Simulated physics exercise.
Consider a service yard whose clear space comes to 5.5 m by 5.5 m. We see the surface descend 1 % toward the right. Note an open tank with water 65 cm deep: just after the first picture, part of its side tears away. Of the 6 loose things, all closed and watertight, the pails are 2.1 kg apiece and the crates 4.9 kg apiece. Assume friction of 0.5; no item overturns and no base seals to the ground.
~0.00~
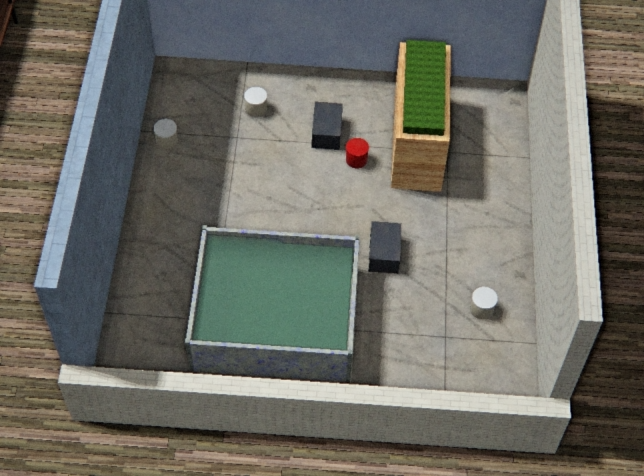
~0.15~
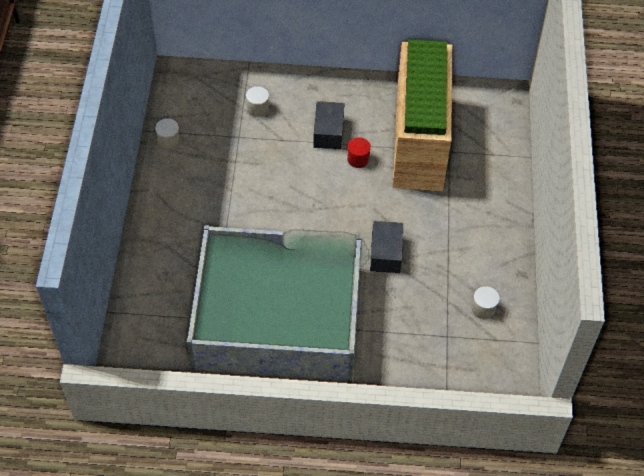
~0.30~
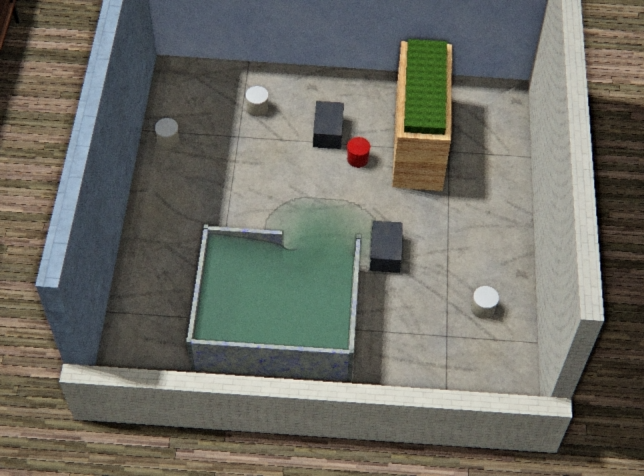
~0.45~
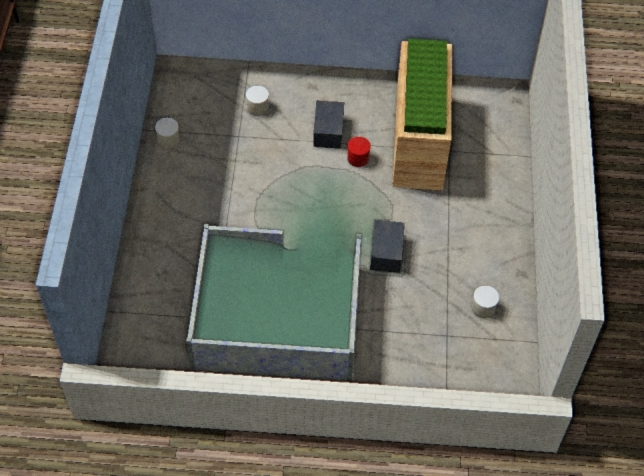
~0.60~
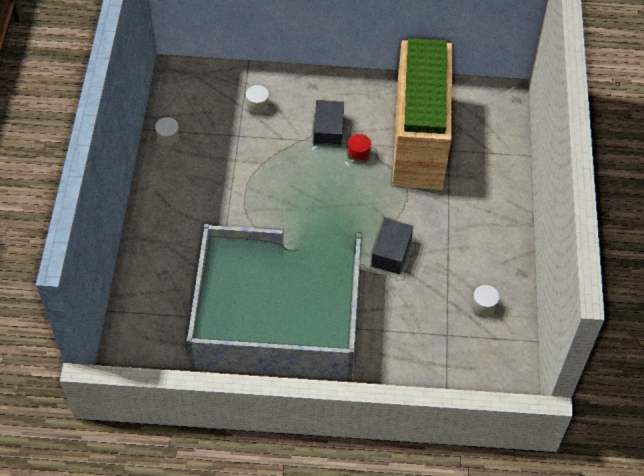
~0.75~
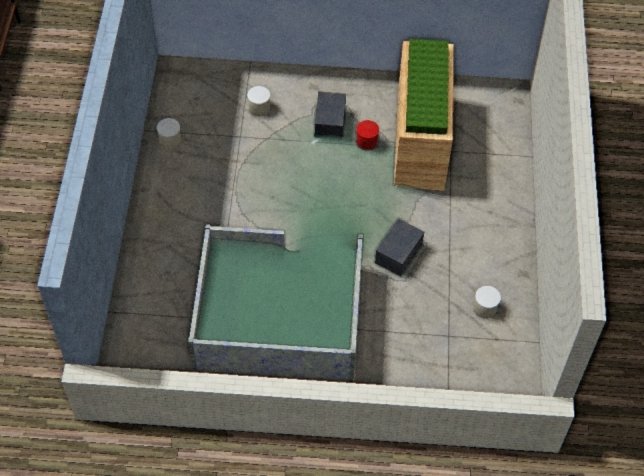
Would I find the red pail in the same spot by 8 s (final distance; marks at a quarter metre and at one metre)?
It will move a long way.
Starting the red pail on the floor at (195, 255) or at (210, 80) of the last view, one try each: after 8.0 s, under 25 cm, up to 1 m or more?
Well, the first time it covers a big distance, and the second time it covers a big distance.
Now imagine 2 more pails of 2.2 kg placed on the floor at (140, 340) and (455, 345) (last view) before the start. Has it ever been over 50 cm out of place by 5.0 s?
In sequence: Within it, then within it.
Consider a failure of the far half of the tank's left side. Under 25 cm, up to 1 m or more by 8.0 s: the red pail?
Well, the red pail goes a long way then.
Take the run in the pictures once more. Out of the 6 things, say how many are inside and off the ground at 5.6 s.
At that time, 4.
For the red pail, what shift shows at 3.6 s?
It is about 250 cm out of place by then.
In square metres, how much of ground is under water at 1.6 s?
Near 14 m2 in all.
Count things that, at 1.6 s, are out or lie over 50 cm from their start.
My count gives 3.
After 1.6 s the red pail is near (399, 58), 1.6 m from its start, afloat; 2 afloat.
After 3.6 s the red pail is near (525, 81), 2.6 m from its start, afloat; 4 afloat.
After 5.6 s the red pail is near (459, 152), 1.4 m from its start, afloat; 4 afloat.
After 8.0 s the red pail is near (463, 140), 1.4 m from its start, afloat; 6 afloat.
